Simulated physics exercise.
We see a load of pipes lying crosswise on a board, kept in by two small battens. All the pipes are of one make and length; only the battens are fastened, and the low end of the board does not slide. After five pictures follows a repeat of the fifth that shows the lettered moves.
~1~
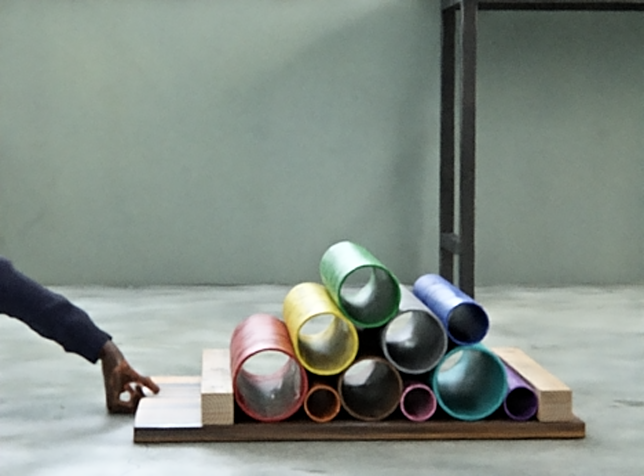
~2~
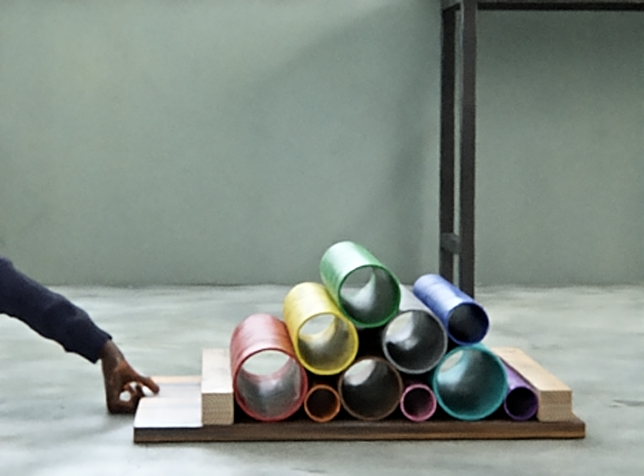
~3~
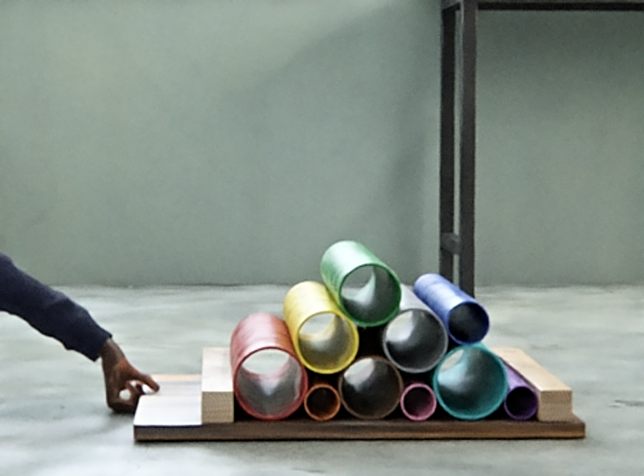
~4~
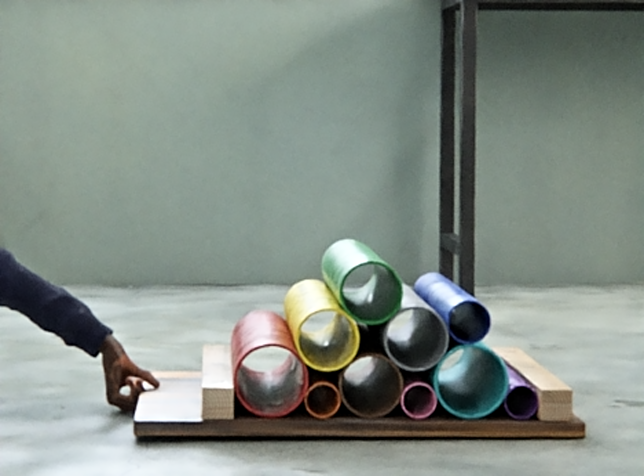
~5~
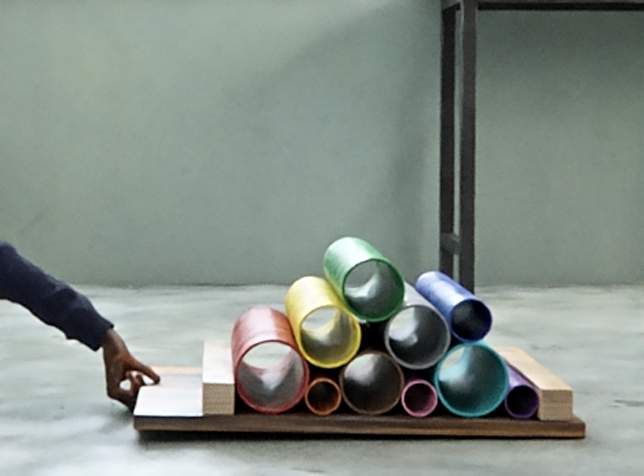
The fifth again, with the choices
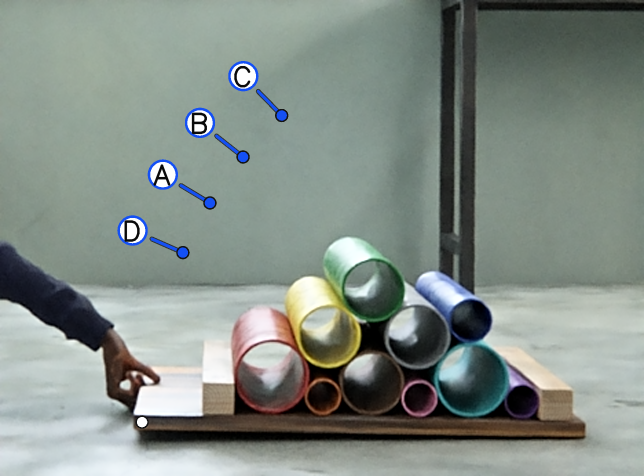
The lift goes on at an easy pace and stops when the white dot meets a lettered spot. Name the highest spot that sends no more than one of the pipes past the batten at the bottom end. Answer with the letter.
Lift it to B and no more.
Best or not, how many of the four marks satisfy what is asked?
Three of the four.
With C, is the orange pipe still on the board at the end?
Yes, with C.
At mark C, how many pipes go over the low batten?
The count is two.
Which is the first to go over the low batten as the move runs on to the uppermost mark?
It is the blue one.
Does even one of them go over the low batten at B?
At B: Yes.
On the marked copy, A at (210, 203); B at (243, 157); C at (282, 115); D at (183, 253); the white dot at (142, 422).
Taking B. A third of the way, board at 20°.
Two thirds of the way, board at 38°.
When it is over, board at 38°, one over the low batten (blue).
As for the rest, A one over the low batten (blue); C two over the low batten (blue, green); D one over the low batten (blue).
